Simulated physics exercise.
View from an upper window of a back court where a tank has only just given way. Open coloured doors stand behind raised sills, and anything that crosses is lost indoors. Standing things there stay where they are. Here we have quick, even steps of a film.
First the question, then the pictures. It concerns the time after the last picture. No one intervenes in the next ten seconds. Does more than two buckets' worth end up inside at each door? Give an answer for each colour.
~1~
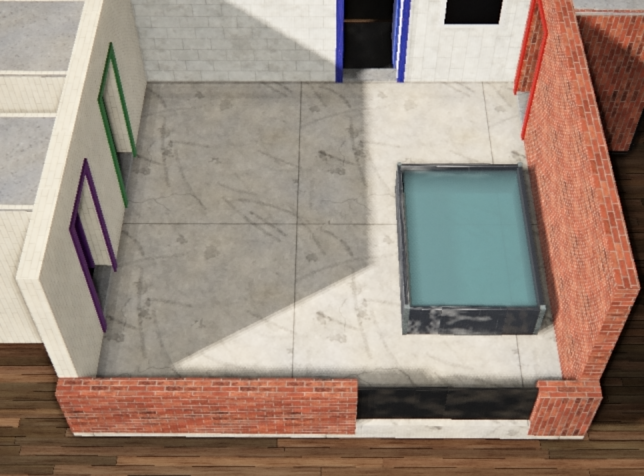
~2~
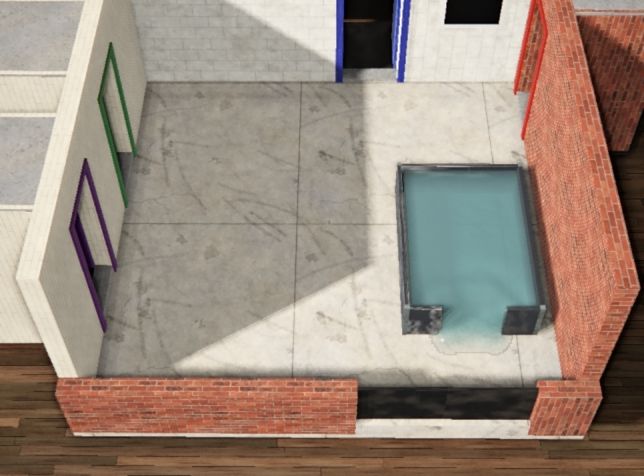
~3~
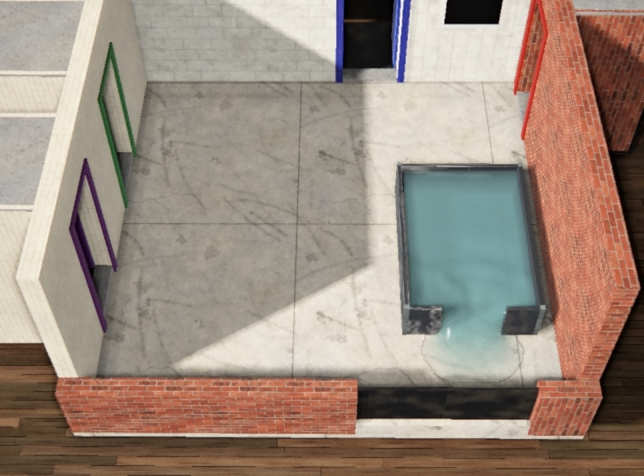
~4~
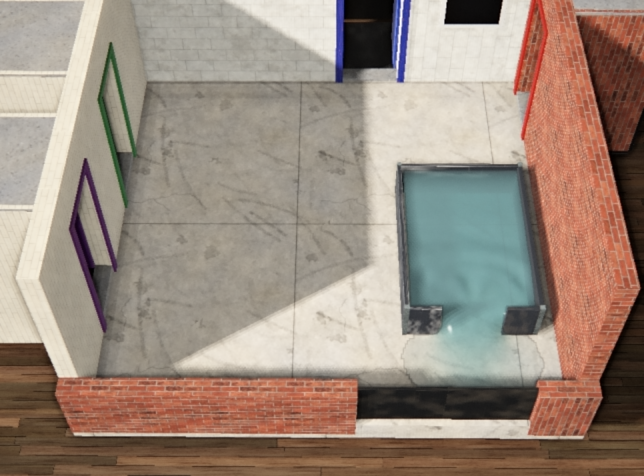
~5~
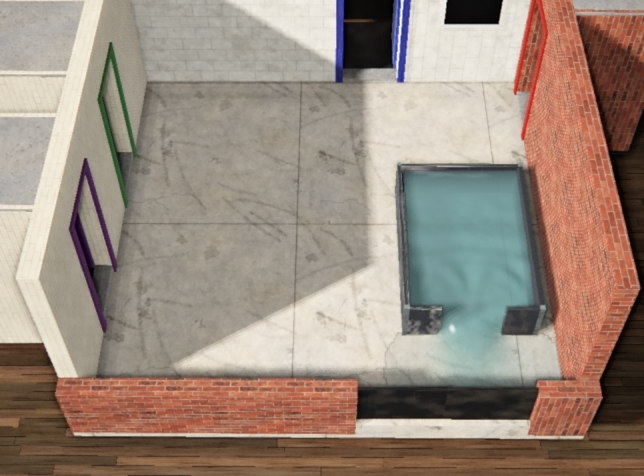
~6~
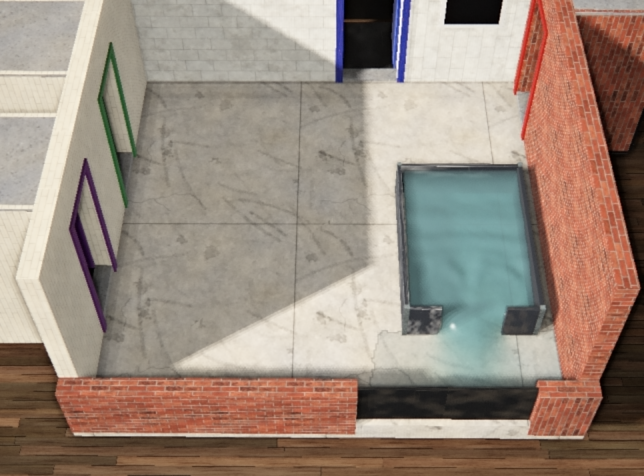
At the end, the red door stays within two buckets of inflow; the blue door stays within two buckets of inflow; the purple door stays within two buckets of inflow; the green door stays within two buckets of inflow.
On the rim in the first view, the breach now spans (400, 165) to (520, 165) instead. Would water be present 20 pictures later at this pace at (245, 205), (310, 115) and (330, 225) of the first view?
One after the other: Dry, awash, clear.
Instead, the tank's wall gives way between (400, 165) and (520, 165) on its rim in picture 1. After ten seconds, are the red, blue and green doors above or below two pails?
The red door tops the limit, the blue door tops the limit and the green door remains within the limit.
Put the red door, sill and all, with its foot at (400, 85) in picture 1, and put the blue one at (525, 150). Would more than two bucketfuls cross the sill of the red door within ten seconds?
In this case red door stays within the limit.
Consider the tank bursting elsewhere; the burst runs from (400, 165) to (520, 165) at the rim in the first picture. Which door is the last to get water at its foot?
Last: The one in purple.
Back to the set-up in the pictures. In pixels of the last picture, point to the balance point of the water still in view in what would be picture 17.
About (456, 296).
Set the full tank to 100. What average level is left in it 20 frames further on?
By my count, 52 per cent.
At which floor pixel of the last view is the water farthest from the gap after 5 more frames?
Point: (274, 408) in the last picture's pixels.
A moment on, water covers 10 % of the floor; the red door not reached, the blue door not reached, the purple door not reached, the green door not reached.
Next, water covers 20 % of the floor; the red door not reached, the blue door not reached, the purple door not reached, the green door not reached.
Then, water covers 40 % of the floor; the red door wet at the sill, nothing in, the blue door not reached, the purple door wet at the sill, nothing in, the green door not reached.
Later, water covers 65 % of the floor; the red door wet at the sill, nothing in, the blue door wet at the sill, nothing in, the purple door wet at the sill, nothing in, the green door wet at the sill, nothing in.
In the end, water covers 85 % of the floor; the red door wet at the sill, nothing in, the blue door wet at the sill, nothing in, the purple door wet at the sill, nothing in, the green door wet at the sill, nothing in.
